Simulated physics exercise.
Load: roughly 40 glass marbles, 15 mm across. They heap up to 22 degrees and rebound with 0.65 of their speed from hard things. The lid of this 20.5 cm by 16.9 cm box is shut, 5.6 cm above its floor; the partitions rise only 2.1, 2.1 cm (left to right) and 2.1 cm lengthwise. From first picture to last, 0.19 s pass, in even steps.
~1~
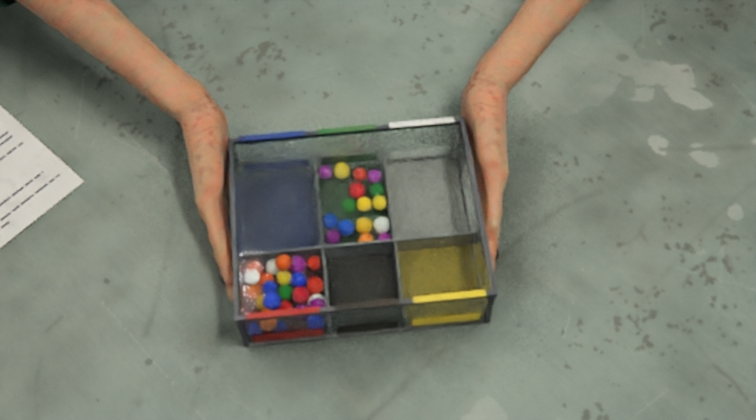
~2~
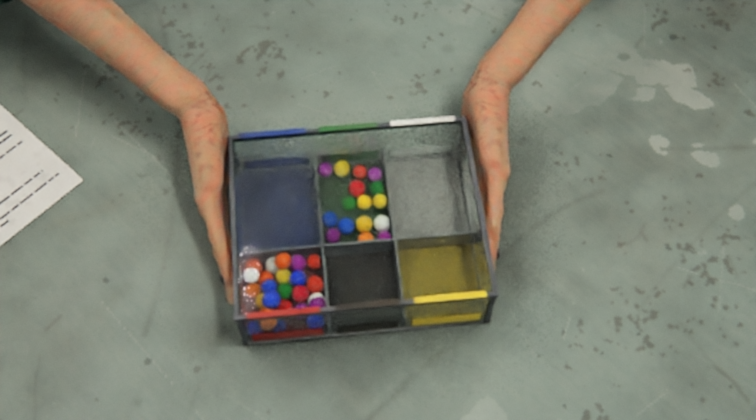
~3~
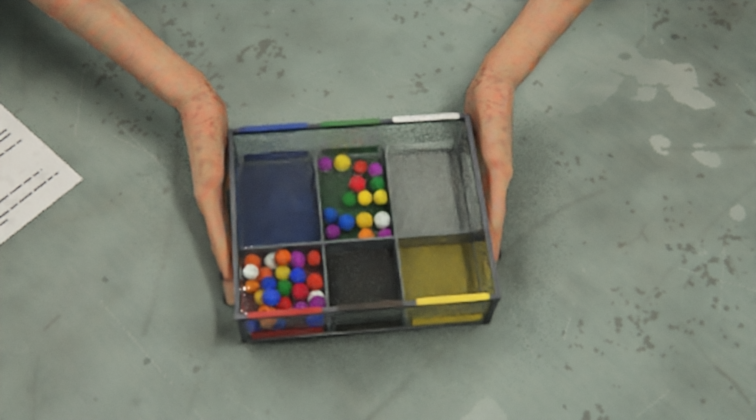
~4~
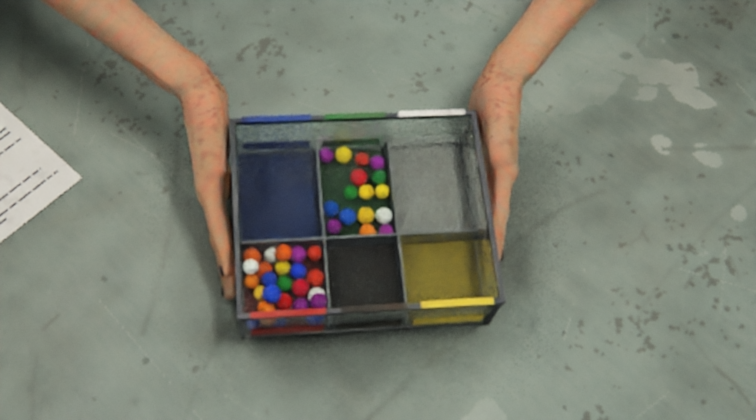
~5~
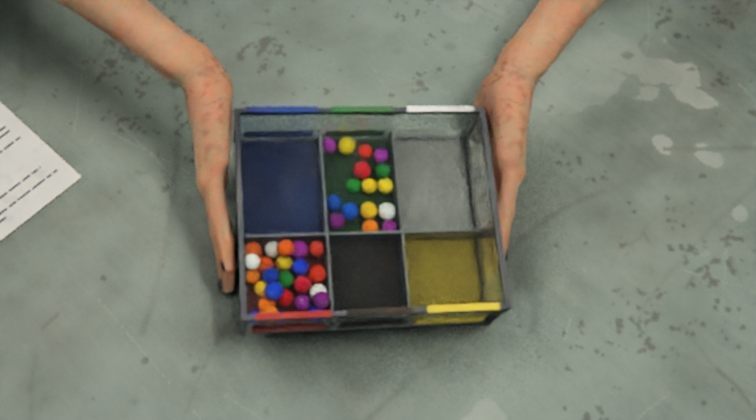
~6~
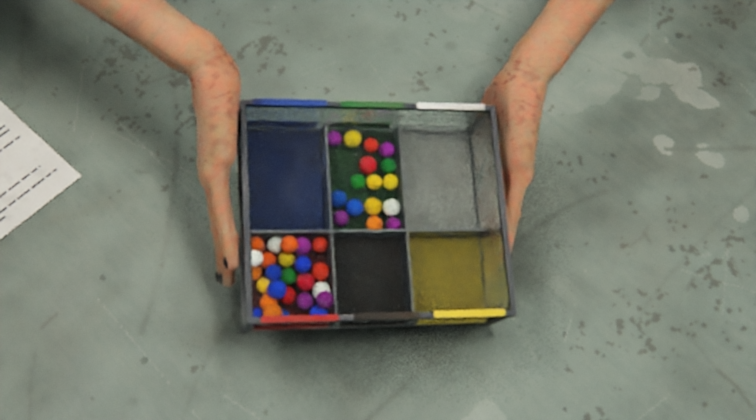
To begin with, two hands hold a divided clear box of colourful little balls, which sit in the red-edged and green-edged compartments, above a grey surface. The hands gradually tilt the box and shift it slightly to the right, while the balls stay in the same two compartments, barely rearranging.
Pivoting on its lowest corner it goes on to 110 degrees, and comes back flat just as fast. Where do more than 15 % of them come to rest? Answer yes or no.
Red compartment: No; blue compartment: No; green compartment: No; yellow compartment: Yes; white compartment: No; black compartment: Yes.
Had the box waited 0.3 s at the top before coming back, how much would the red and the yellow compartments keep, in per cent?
Red 0, yellow 80.
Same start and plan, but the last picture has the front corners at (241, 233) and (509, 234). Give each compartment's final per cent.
Red 0, blue 5, green 30, yellow 0, white 65, black 0.
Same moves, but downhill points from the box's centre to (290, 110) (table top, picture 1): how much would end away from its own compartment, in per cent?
Some 75 per cent.
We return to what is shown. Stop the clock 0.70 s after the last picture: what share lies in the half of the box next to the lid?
Roughly 90 per cent.
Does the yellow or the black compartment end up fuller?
It is the yellow one.
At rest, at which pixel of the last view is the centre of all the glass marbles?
Around (432, 283).
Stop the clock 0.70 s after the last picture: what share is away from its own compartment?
Roughly 60 per cent.
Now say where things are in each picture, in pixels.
The first picture shows box tilt 0 degrees, front corners at (240, 317) and (492, 292); red 60 %, green 40 %.
The second picture shows box tilt 1 degrees, front corners at (239, 316) and (493, 292).
The third picture shows box tilt 4 degrees, front corners at (240, 315) and (495, 295), lowest corner right front.
The fourth picture shows box tilt 8 degrees, front corners at (242, 315) and (500, 299), lowest corner right front.
The fifth picture shows box tilt 14 degrees, front corners at (247, 315) and (505, 304), lowest corner right front.
The sixth picture shows box tilt 19 degrees, front corners at (252, 318) and (510, 310), lowest corner right front; red 60 %, green 40 %.
Then, 0.70 s after the last picture, tilt 110 degrees; red 25 %, green 15 %, yellow 20 %, white 10 %, black 25 %.
Then, 1.17 s after the last picture, tilt 48 degrees; yellow 80 %, black 20 %.
Then, 1.71 s after the last picture, tilt 0 degrees; yellow 80 %, black 20 %.
In the end, red 0 %, blue 0 %, green 0 %, yellow 80 %, white 0 %, black 20 %.
